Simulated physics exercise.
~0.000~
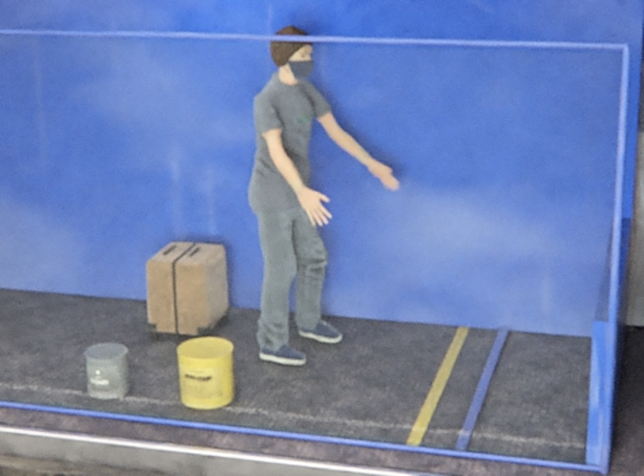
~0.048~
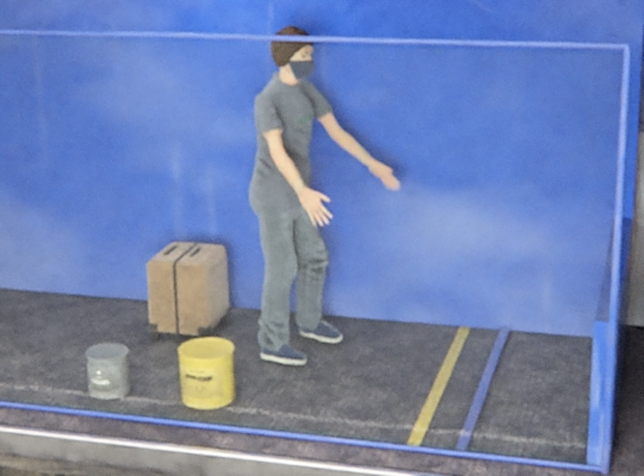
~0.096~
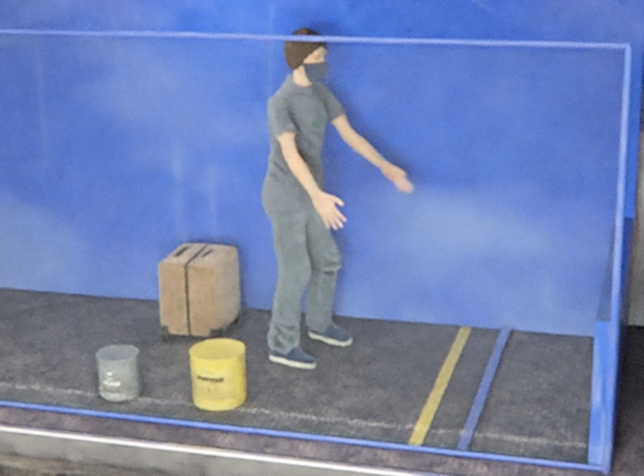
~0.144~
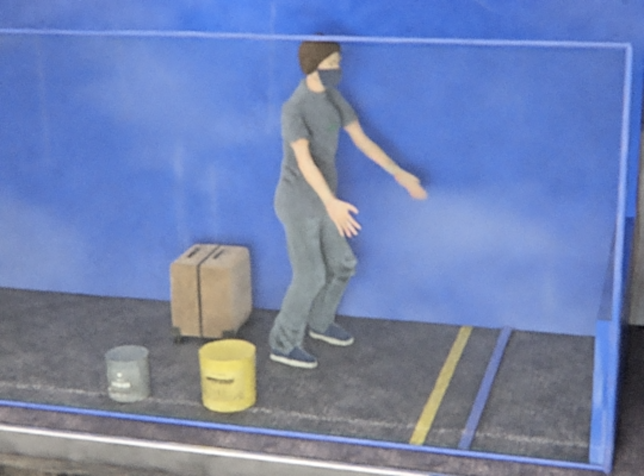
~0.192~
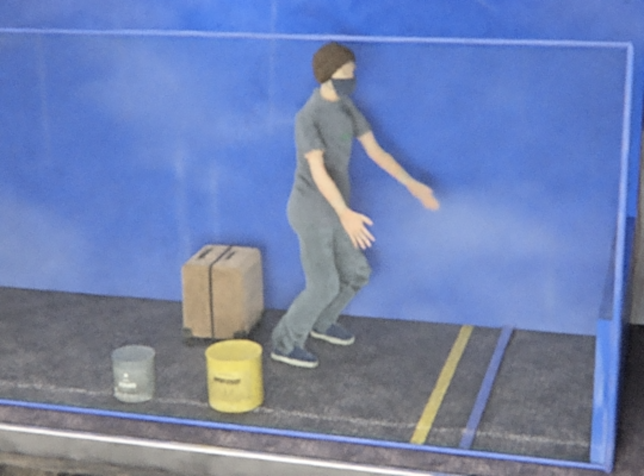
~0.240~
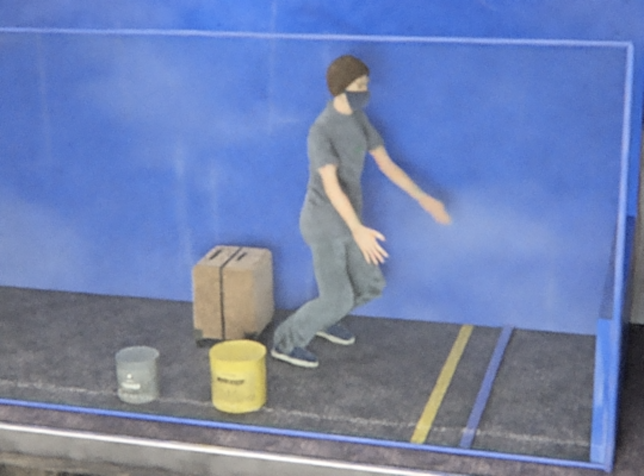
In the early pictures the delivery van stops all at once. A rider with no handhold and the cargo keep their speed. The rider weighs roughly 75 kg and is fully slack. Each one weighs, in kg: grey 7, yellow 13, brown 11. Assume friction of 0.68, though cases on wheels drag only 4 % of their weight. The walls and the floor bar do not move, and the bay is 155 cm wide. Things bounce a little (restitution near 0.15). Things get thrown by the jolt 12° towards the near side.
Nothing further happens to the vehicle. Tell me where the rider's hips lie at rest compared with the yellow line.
They lie before the yellow line.
After 0.40 s the rider's hips are 42 cm short of the yellow line, near (373, 282) in the last picture's view.
After 0.65 s the rider's hips are 43 cm short of the yellow line, near (376, 286) in the last picture's view; the brown wheeled case 92 cm short of the yellow line, tilted 0°.
After 1.05 s the rider's hips are 30 cm short of the yellow line, near (407, 281) in the last picture's view.
When all is still (2.2 s), grey bucket stops short of the yellow line; yellow bucket stops short of the yellow line; brown wheeled case stops short of the yellow line; rider's hips stop short of the yellow line; rider's head crosses the yellow line.
